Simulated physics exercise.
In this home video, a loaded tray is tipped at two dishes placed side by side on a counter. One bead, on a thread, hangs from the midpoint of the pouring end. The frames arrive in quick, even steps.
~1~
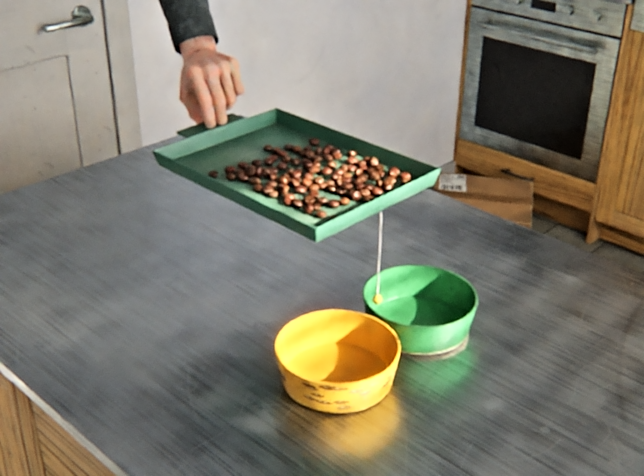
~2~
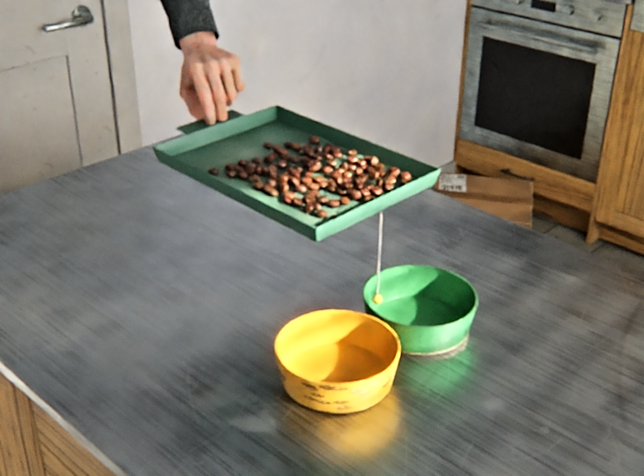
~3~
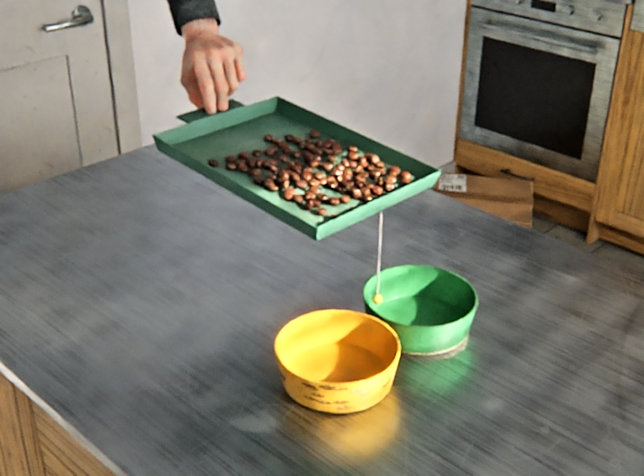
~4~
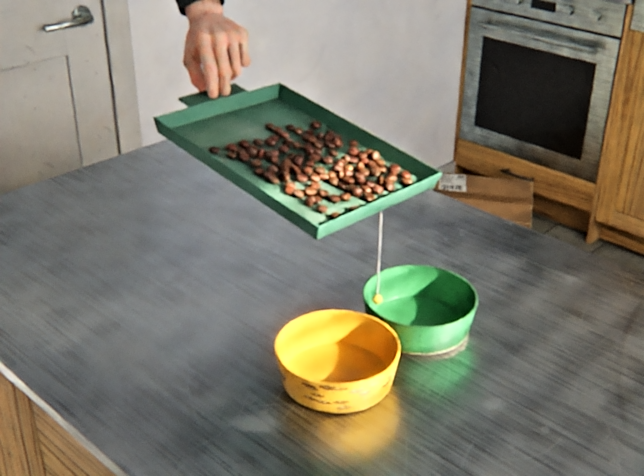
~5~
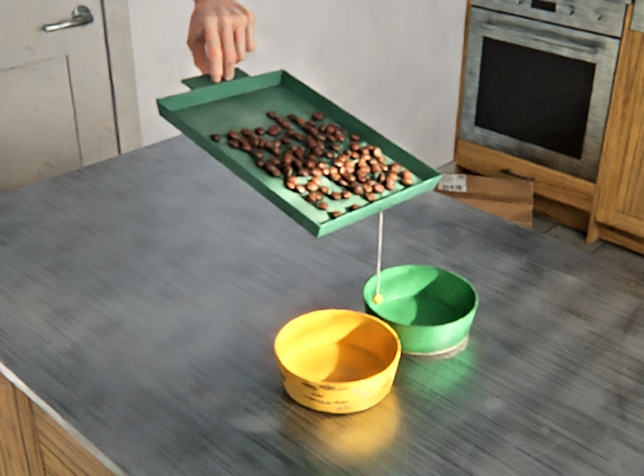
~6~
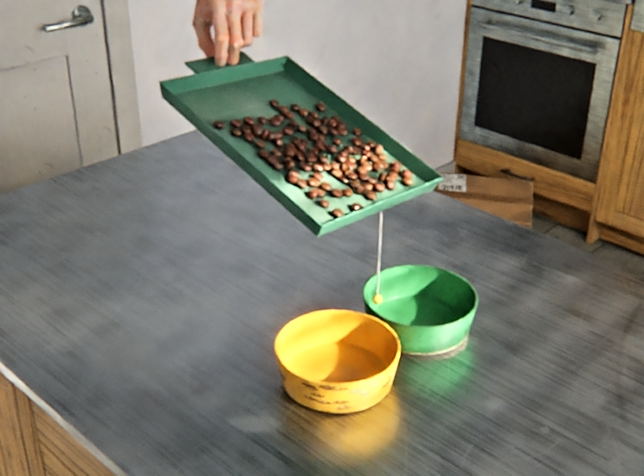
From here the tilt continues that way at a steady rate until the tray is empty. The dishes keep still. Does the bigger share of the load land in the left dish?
No - going by this, it mostly spills to the right of the two.
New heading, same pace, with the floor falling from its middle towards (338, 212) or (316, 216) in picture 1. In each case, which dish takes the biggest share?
Try 1: The left-side dish; try 2: The left-side dish.
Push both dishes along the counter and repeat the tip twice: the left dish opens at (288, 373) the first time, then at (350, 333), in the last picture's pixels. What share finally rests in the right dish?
Trial 1: 40 percent; trial 2: 60 percent.
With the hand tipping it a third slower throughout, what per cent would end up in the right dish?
About 80 %.
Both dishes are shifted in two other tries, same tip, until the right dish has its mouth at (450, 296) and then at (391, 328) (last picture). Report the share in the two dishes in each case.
You'd get about 90 per cent first and about 50 per cent second.
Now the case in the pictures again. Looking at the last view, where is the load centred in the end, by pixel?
Once it all stops, the middle lies near (427, 329).
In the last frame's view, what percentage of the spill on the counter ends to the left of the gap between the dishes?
Close to 0 per cent of the spill, I think.
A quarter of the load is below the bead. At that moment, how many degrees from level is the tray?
About 95 degrees.
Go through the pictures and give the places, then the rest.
In the first picture, corners of the pouring end (316, 225) and (435, 169), level; middle of the load (312, 170), flat chocolate drops; left dish (383, 386); right dish (465, 330); bead on its thread (377, 299).
In the second picture, corners of the pouring end (317, 225) and (435, 169), level; middle of the load (312, 169).
In the third picture, corners of the pouring end (317, 224) and (436, 170), tipped barely, lowest at the right corner; middle of the load (313, 165).
In the fourth picture, corners of the pouring end (319, 223) and (437, 172), tipped a little, lowest at the right corner; middle of the load (314, 158).
In the fifth picture, corners of the pouring end (321, 222) and (437, 174), tipped a little, lowest at the right corner; middle of the load (316, 152).
In the sixth picture, corners of the pouring end (322, 222) and (438, 176), tipped clearly, lowest at the right corner; middle of the load (320, 148); left dish (383, 386); right dish (465, 330).
Just after the last frame, tray tipped steeply; almost all on the tray; just a few in the air.
A moment on, tray tipped past a quarter turn; about a tenth on the tray; just a few in the left dish; roughly half in the right dish; about a tenth outside both; about a tenth in the air.
Further on, tray tipped past a quarter turn; about a tenth in the left dish; the larger part in the right dish; about a tenth outside both.
When it is over, tray tipped past a quarter turn; about a tenth in the left dish; the larger part in the right dish; about a tenth outside both.
